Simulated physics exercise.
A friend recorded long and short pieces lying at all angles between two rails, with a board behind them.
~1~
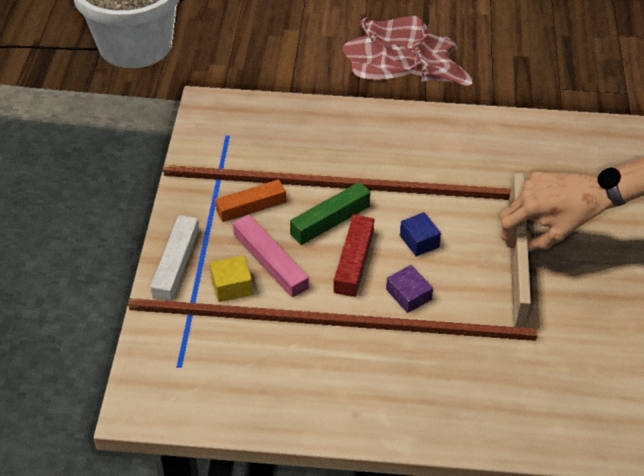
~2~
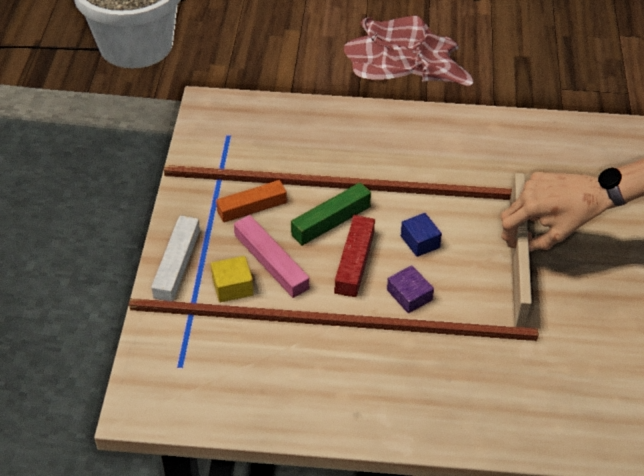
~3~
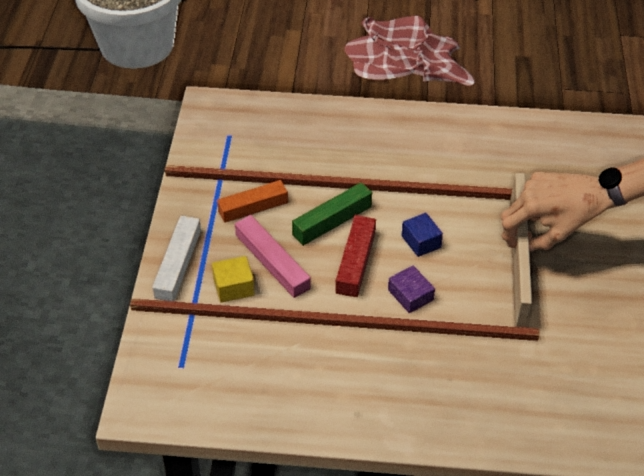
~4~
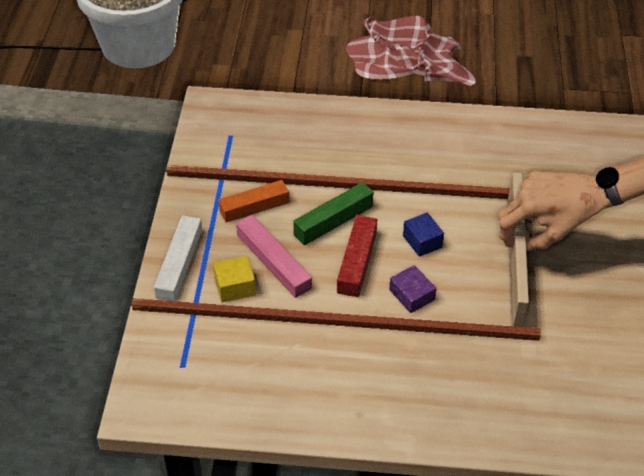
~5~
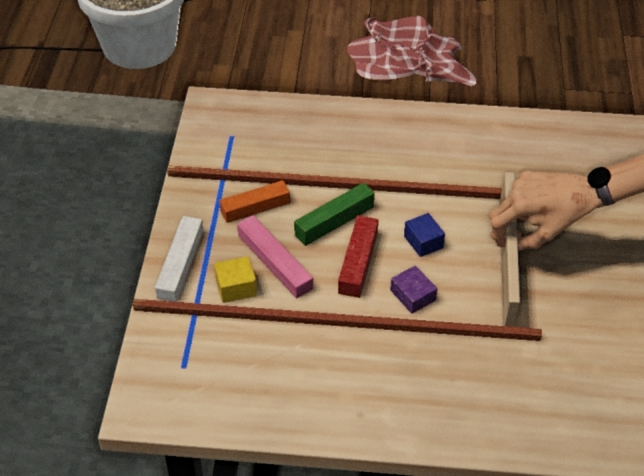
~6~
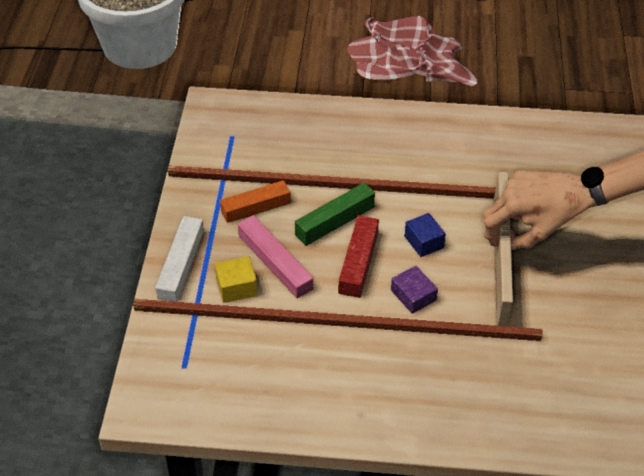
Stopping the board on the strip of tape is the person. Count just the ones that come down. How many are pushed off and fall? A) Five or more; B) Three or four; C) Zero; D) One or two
(B) Three or four.
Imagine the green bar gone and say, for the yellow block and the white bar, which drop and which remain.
The yellow block would go down, and the white bar would go down.
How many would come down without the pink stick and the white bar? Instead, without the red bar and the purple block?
The counts would be 1 and 1.
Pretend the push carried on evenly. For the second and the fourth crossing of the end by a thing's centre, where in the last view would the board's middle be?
At (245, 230) for the second, at (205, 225) for the fourth.
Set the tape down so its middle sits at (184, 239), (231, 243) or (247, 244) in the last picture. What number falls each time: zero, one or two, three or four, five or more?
One after another: Five or more; one or two; either one or two.
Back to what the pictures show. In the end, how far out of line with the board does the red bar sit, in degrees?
Angle: Around 0°.
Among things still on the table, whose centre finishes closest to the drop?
That would be the orange bar.
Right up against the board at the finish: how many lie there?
Total: 3.
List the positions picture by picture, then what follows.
In the first picture, white bar (176, 257); yellow block (231, 279); orange bar (251, 201); board (519, 249); tape (206, 241).
In the second picture, yellow block (232, 279); green bar (331, 214).
In the third picture, orange bar (253, 201); pink stick (272, 256).
In the fourth picture, white bar (179, 257); purple block (413, 289).
In the fifth picture, yellow block (236, 279); board (509, 248).
In the sixth picture, white bar (180, 258); yellow block (236, 279); orange bar (256, 202); board (503, 247); tape (210, 241).
A little later, none off yet; white bar at rest near (180, 258); yellow block at rest near (236, 279); orange bar at rest near (256, 202).
Next, none off yet; white bar moving near (177, 258); yellow block shifted about its own width near (198, 285); orange bar moving near (249, 196).
When it is over, the number that fall off is three or four; down, pink stick, yellow block and white bar.
